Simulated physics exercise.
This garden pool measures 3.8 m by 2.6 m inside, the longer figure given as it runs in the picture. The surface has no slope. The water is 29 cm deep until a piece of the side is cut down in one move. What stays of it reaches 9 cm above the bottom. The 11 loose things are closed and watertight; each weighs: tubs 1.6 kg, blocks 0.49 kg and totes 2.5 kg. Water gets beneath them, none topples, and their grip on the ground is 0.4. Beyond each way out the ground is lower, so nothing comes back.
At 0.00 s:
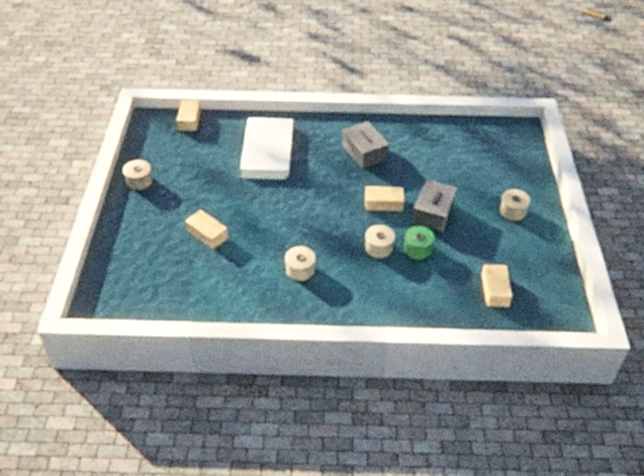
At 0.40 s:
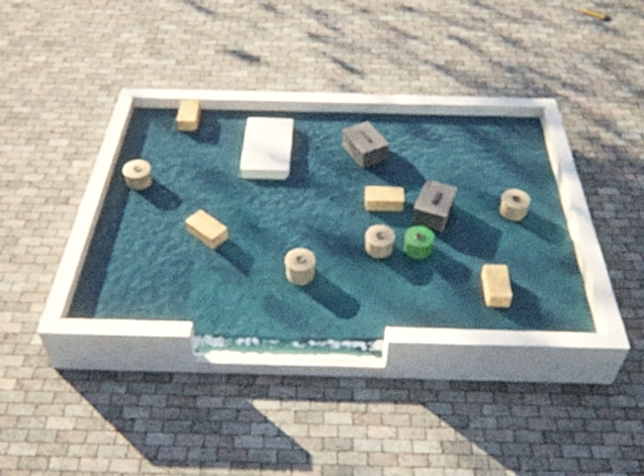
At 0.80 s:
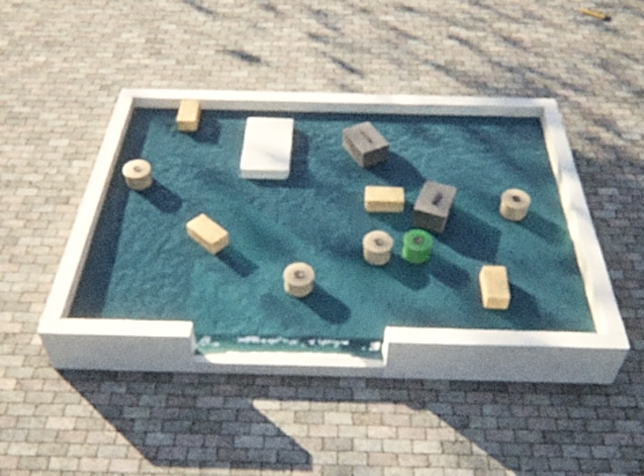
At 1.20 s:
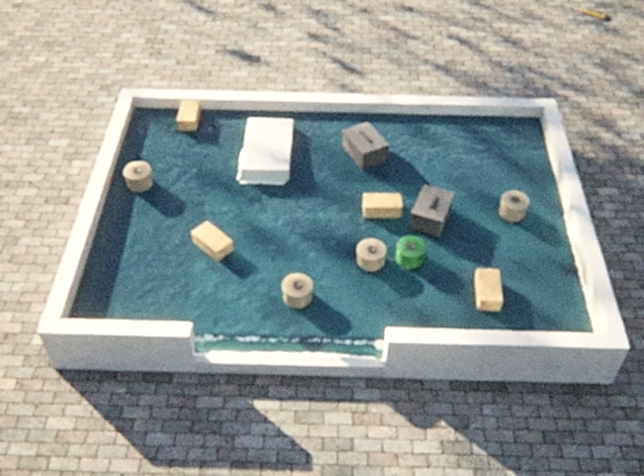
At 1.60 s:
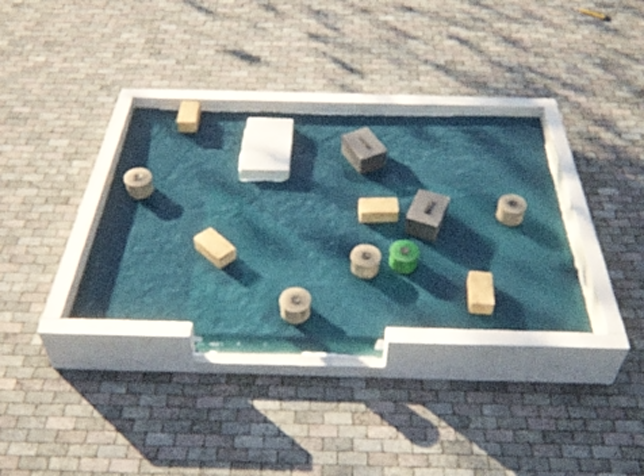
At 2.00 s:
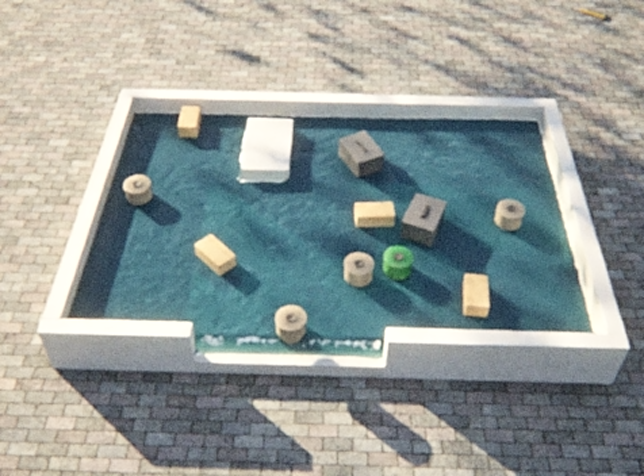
Garden pool with a gap opening in its near wall, floating blocks and tubs, one green, drifting slowly toward the near side.
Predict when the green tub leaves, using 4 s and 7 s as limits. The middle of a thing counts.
That happens between the two times.
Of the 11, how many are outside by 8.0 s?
I count 4.
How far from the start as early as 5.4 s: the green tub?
About 100 cm.
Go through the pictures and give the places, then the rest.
The green tub at (420, 237), afloat; about 2770 L in view; 0 of 11 have shifted, in the first picture.
The green tub at (420, 237), afloat; about 2730 L in view; 0 of 11 have shifted, in the second picture.
The green tub at (418, 240), afloat; about 2680 L in view; 1 of 11 have shifted, in the third picture.
The green tub at (412, 246), afloat, 10 cm from its start; about 2620 L in view; 6 of 11 have shifted, in the fourth picture.
The green tub at (405, 251), afloat, 18 cm from its start; 27 cm deep round most things; 9 of 11 have shifted, in the fifth picture.
The green tub at (399, 257), afloat, 26 cm from its start; 26 cm deep round most things; 10 of 11 have shifted, in the sixth picture.
After 2.8 s the green tub is near (386, 272), 0.4 m from its start, afloat; 1 of 11 are out; 10 afloat.
After 5.4 s the green tub is near (336, 333), 1.1 m from its start, afloat; 2 of 11 are out; 9 afloat.
After 8.0 s the green tub has gone out (at 5.5 s); 4 of 11 are out; 7 afloat.
After 12.0 s the green tub has gone out (at 5.5 s); 6 of 11 are out; 5 afloat.
